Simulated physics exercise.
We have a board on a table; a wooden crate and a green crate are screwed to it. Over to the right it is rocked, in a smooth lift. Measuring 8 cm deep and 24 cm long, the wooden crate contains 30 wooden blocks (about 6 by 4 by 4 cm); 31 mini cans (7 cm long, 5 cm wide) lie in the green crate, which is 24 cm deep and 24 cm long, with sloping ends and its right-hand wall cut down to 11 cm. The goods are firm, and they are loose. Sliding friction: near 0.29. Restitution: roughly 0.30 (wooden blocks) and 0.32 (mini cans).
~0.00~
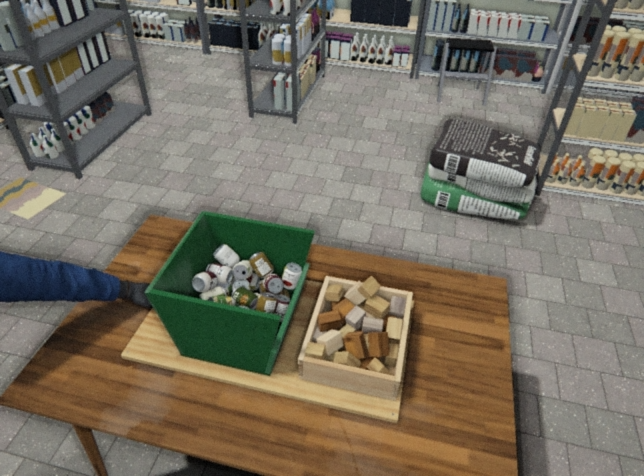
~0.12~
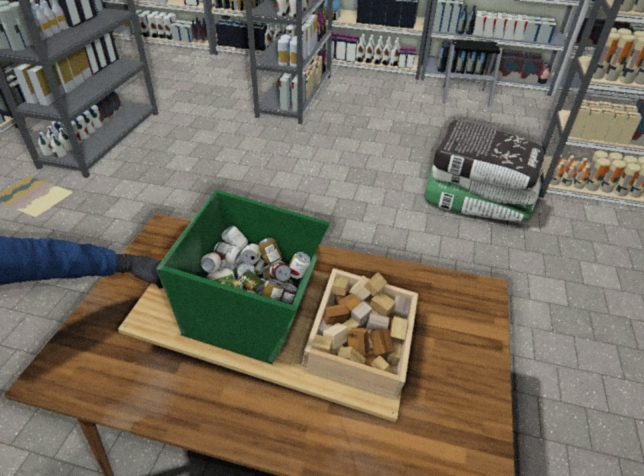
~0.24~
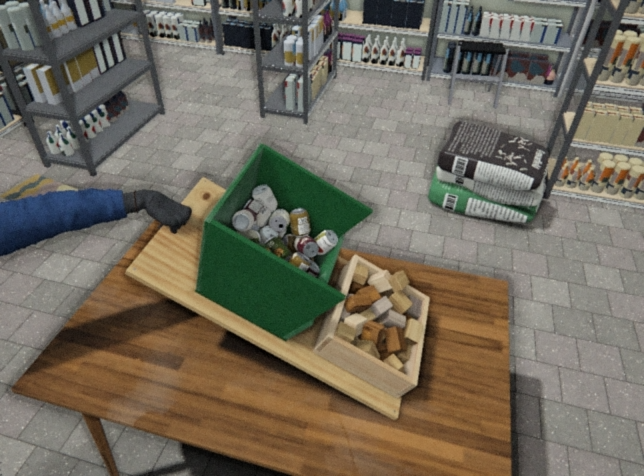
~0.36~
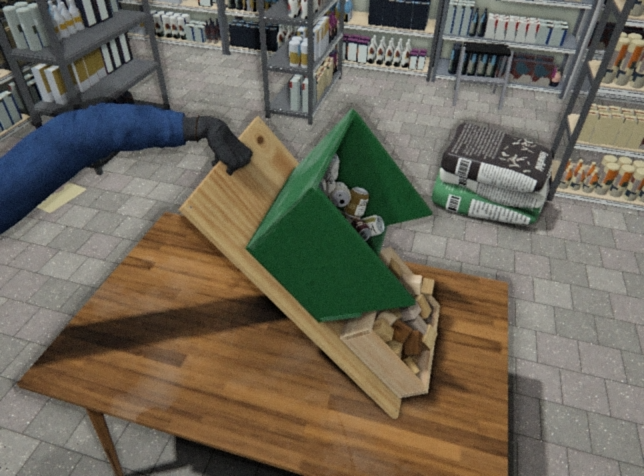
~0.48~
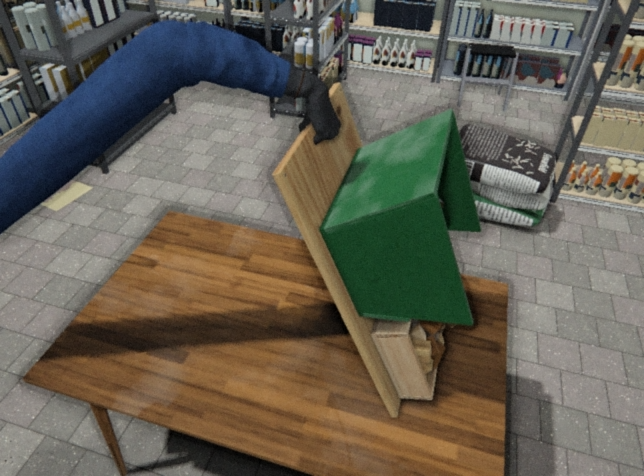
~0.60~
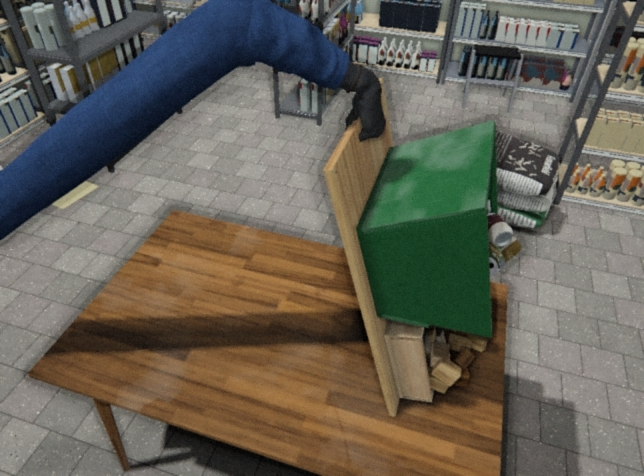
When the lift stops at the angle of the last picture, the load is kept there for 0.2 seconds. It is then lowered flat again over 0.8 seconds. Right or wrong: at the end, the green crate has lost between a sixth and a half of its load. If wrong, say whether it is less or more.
Wrong, more than half.
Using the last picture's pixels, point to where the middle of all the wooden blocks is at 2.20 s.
Middle: About (391, 337) px.
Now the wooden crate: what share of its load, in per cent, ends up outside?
Wooden crate - about 40 per cent.
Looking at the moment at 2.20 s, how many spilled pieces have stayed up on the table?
The number is some 12.
After 0.86 s, tilt 74°; the wooden crate is down by 12 of 30 and the green crate is down by 25 of 31.
After 1.18 s, tilt 40°; the wooden crate is down by 13 of 30 and the green crate is down by 28 of 31.
After 1.62 s, tilt 0°; the wooden crate is down by 13 of 30 and the green crate is down by 28 of 31.
When it is over (at 2.20 s), the wooden crate is down by 13 of 30 and the green crate is down by 28 of 31. Asked share, 28 of 31, 90 per cent.
